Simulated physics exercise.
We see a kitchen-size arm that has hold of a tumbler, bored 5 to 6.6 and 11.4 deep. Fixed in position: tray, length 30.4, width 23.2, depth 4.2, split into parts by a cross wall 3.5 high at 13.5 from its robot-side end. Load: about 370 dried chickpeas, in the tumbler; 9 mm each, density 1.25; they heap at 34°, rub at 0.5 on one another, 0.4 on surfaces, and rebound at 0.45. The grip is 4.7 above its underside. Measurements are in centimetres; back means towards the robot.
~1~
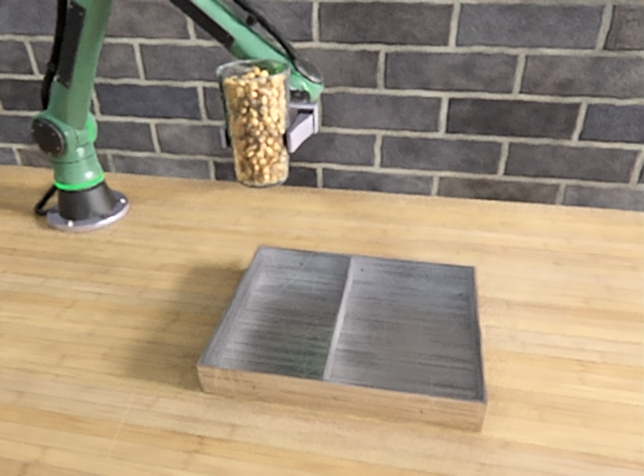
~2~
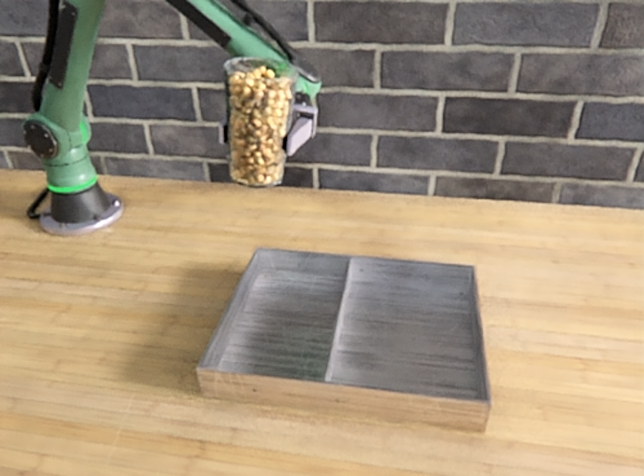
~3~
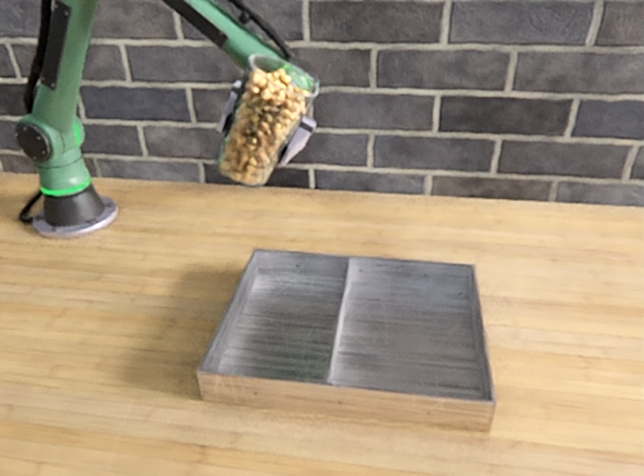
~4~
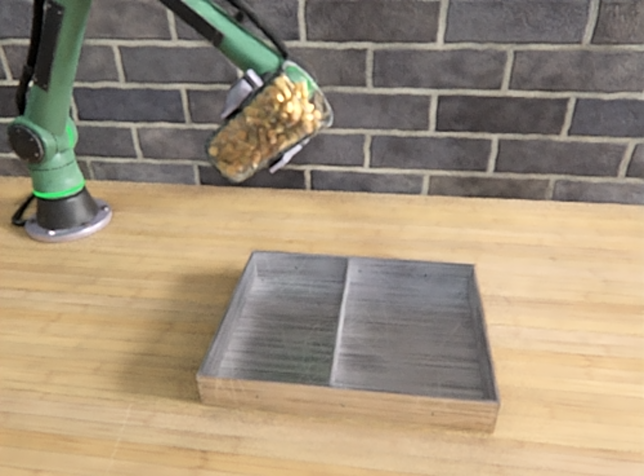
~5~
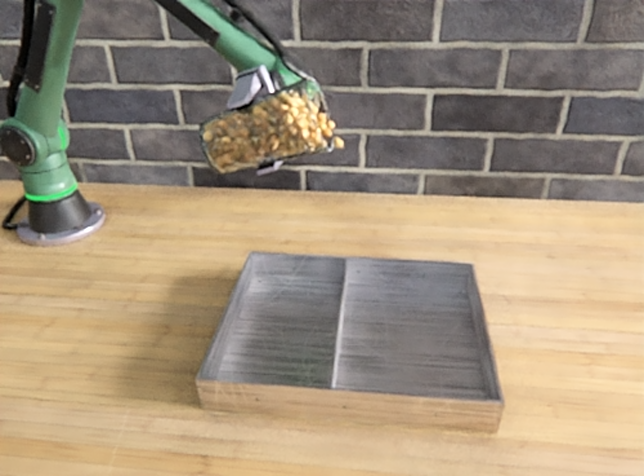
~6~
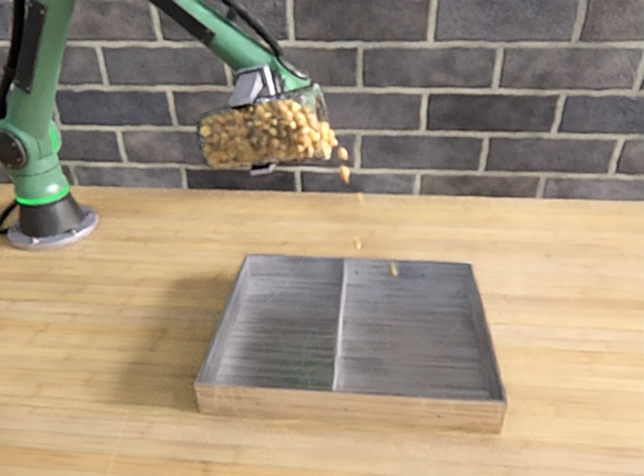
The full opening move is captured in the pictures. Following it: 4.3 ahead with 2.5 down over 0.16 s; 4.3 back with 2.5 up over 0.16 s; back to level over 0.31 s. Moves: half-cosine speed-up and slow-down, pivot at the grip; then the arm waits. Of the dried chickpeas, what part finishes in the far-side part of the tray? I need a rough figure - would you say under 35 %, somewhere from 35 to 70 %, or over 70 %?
I would say under 35 %.
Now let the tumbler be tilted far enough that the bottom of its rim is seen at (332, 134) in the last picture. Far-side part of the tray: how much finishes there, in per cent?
Close to 10 in a hundred.
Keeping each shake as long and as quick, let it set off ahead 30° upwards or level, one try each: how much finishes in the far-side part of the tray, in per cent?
Some 40 and 35 per cent.
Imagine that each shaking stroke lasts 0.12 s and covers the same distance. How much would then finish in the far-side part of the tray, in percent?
In that case it would be near 30 percent.
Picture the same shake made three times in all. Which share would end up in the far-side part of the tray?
It would be near 40 per cent.
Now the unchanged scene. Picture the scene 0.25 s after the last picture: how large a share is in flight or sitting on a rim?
About 12 %.
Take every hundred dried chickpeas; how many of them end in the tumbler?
My estimate would be some 75 percent.
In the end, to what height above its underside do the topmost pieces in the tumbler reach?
Some 9.5 cm.
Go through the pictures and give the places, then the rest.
In the first frame, tumbler middle at (258, 127), level; upper third of the load around (254, 95), from x 225 to 280, top at y 70; 369 in the tumbler.
In the second frame, tumbler middle at (259, 127), tilted 8° forward; upper third of the load around (258, 94), from x 230 to 290, top at y 70.
In the third frame, tumbler middle at (261, 127), tilted 27° forward; upper third of the load around (268, 97), from x 225 to 305, top at y 75.
In the fourth frame, tumbler middle at (264, 129), tilted 52° forward; upper third of the load around (279, 107), from x 215 to 315, top at y 80.
In the fifth frame, tumbler middle at (264, 131), tilted 71° forward; upper third of the load around (279, 116), from x 210 to 340, top at y 95.
In the sixth frame, tumbler middle at (263, 132), tilted 79° forward; upper third of the load around (270, 120), from x 205 to 395, top at y 105; 363 in the tumbler, 6 in flight or on a rim.
Then, 0.25 s later, tilted 79° forward, highest piece 28 above the table; 318 in the tumbler, 8 in the far-side part, 43 in flight or on a rim.
Then, 0.50 s later, tilted 28° forward, highest piece 32 above the table; 282 in the tumbler, 75 in the far-side part, 8 in the robot-side part, 4 in flight or on a rim.
Then, 0.83 s later, level, highest piece 31 above the table; 281 in the tumbler, 76 in the far-side part, 10 in the robot-side part, 2 on the table or floor.
Then, 1.88 s later, level, highest piece 31 above the table; 281 in the tumbler, 76 in the far-side part, 10 in the robot-side part, 2 on the table or floor.
At rest, 281 in the tumbler, 76 in the far-side part, 10 in the robot-side part, 2 on the table or floor. That is 21 % in the far-side part of the tray.
